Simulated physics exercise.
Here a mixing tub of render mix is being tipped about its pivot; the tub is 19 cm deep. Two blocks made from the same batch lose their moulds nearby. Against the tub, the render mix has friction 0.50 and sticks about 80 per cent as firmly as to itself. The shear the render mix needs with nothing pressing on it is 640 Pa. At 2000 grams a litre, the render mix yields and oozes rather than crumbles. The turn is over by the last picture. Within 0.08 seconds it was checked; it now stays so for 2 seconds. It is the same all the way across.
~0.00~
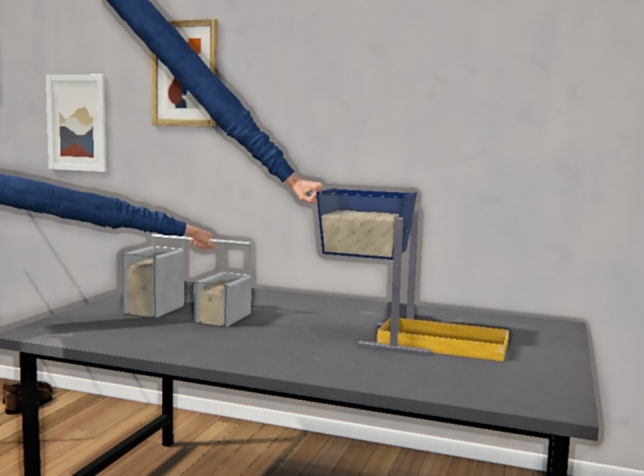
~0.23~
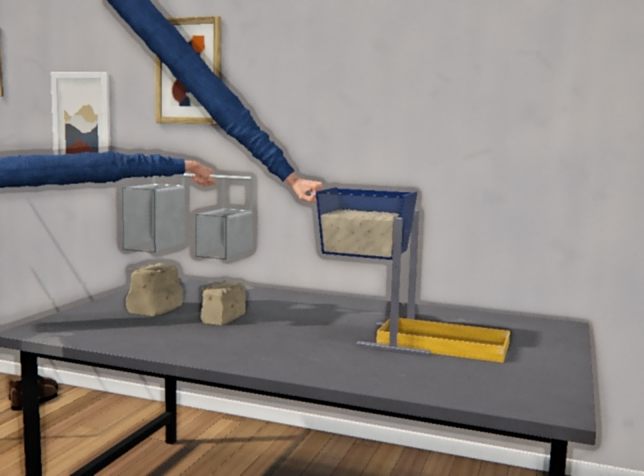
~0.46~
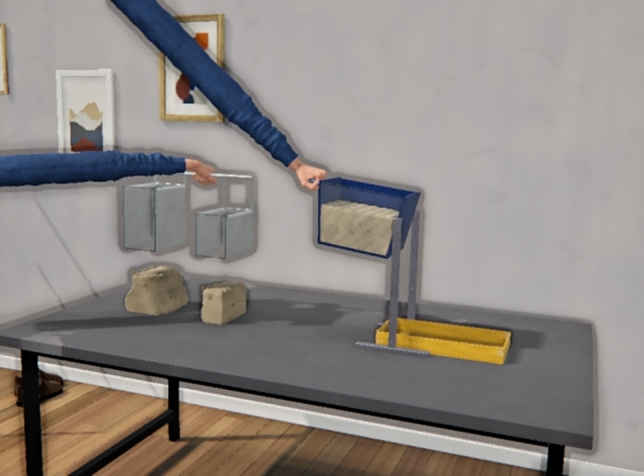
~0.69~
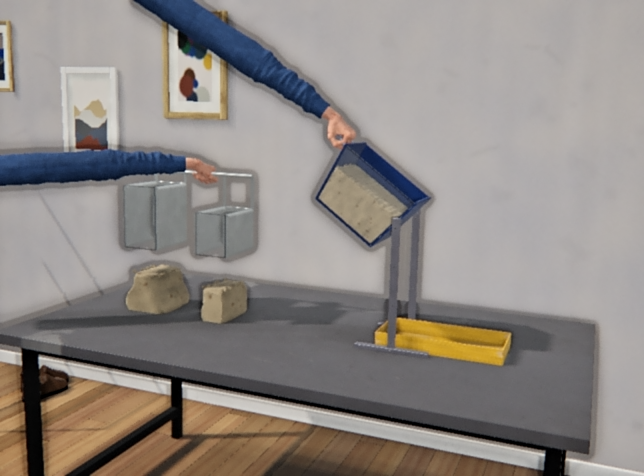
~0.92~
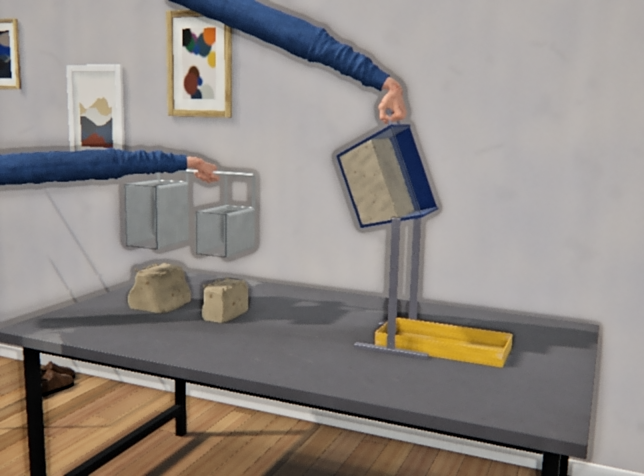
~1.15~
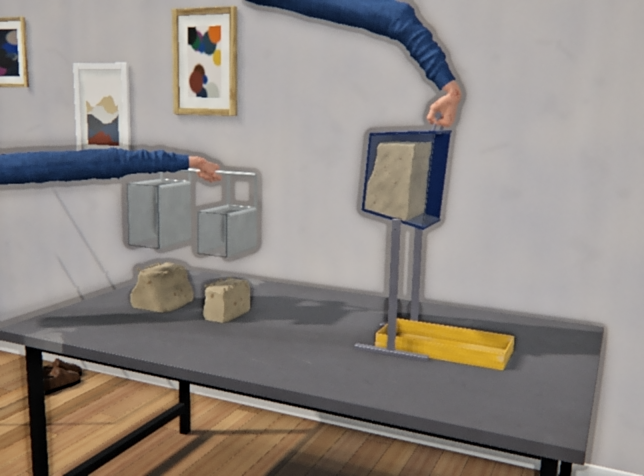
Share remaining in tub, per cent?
Approx. 46 %.
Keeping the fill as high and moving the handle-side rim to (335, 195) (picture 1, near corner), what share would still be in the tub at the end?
I'd put it at close to 50 per cent.
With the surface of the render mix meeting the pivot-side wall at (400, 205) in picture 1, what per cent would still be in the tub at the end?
That gives some 30 %.
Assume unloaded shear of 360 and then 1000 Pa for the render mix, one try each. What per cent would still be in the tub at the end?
Respectively, close to 40 % and close to 40 %.
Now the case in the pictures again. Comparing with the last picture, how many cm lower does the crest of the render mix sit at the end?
14 cm.
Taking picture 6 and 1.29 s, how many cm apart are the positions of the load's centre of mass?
Shift: Roughly 7 cm.
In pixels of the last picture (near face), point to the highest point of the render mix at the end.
Close to pixel (387, 189).
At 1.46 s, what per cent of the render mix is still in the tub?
It's something like 50 % of the original load.
By 1.29 s, the tub is at 94 degrees and holds 95 %.
By 1.46 s, the tub is at 94 degrees and holds 50 %.
By 1.63 s, the tub is at 94 degrees and holds 46 %.
By 1.80 s, the tub is at 94 degrees and holds 46 %.
By 3.15 s, at the end, the tub is at 94 degrees and holds 46 %.
